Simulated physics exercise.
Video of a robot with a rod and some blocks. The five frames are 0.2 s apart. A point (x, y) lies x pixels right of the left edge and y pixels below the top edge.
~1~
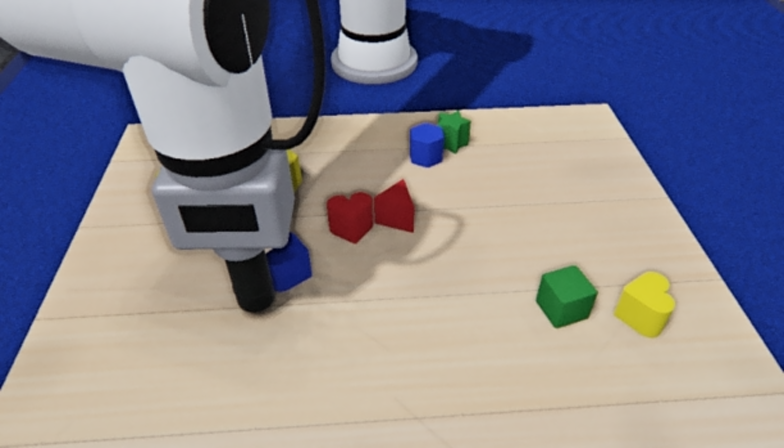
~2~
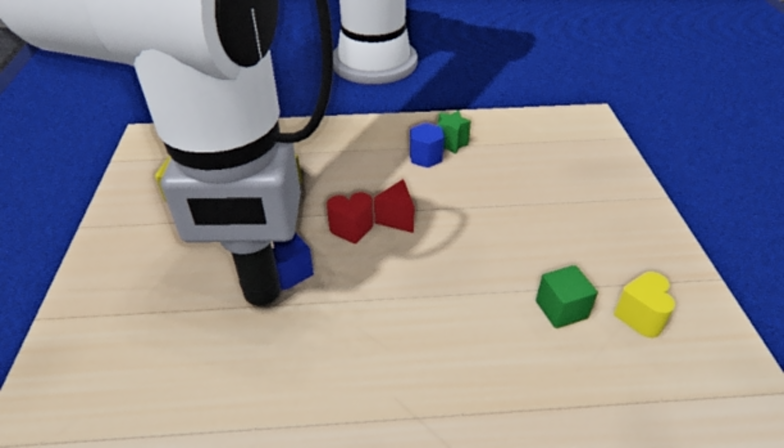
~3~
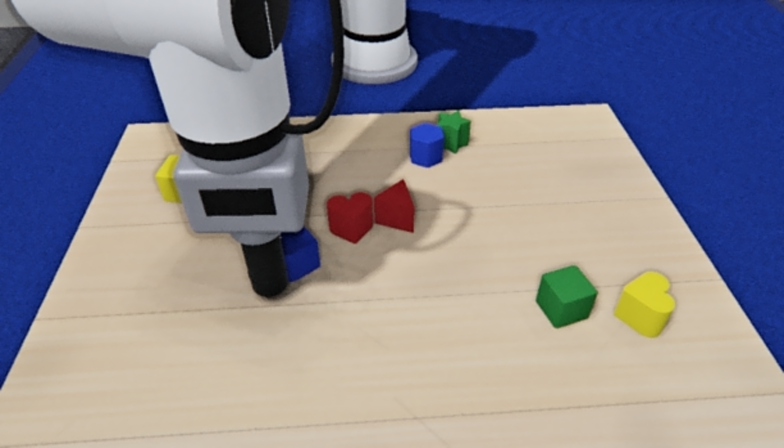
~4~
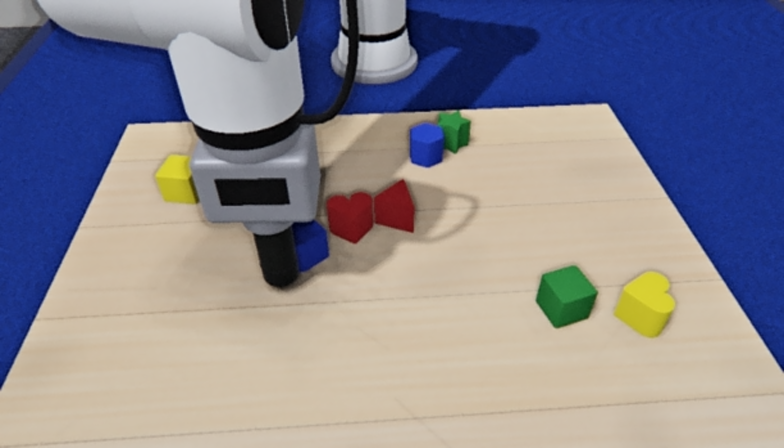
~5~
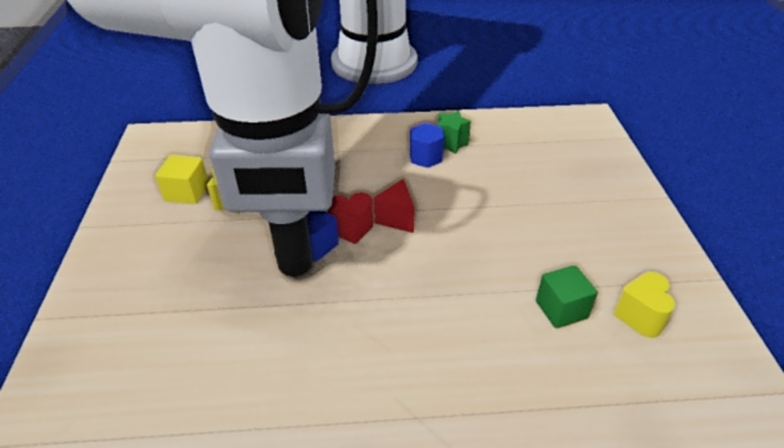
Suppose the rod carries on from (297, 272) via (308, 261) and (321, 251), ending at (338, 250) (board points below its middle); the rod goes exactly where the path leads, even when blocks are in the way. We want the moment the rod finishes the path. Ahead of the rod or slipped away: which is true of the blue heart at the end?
At that point it is off to one side or behind.
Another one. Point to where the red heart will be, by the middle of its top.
The centre of its top will be at (359, 188).
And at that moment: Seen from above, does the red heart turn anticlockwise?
That would be a no.
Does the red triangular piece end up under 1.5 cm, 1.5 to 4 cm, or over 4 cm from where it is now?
It falls in the under 1.5 cm band.
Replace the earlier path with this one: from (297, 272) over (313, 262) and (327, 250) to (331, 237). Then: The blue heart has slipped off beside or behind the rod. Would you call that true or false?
False
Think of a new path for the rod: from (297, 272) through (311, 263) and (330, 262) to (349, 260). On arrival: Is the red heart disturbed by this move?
It does get moved.
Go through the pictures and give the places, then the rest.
Rod's lower end at (256, 299); blue heart at (285, 247); red heart at (350, 203); red triangular piece at (397, 193), in the first picture.
Rod at (262, 293); blue heart at (286, 246), in the second picture.
Rod at (271, 284); blue heart at (294, 238), in the third picture.
Rod at (282, 275); blue heart at (303, 229), in the fourth picture.
Rod at (295, 265); blue heart at (313, 219); red heart at (350, 203); red triangular piece at (397, 193), in the fifth picture.
The first path, step by step. Halfway along, rod at (312, 247); blue heart at (321, 202), turned 20° anticlockwise; red heart at (358, 191), turned 35° clockwise; red triangular piece at (404, 192).
At the end, rod at (337, 242); blue heart at (325, 197), turned 45° anticlockwise; red heart at (359, 188), turned 45° clockwise; red triangular piece at (404, 192).
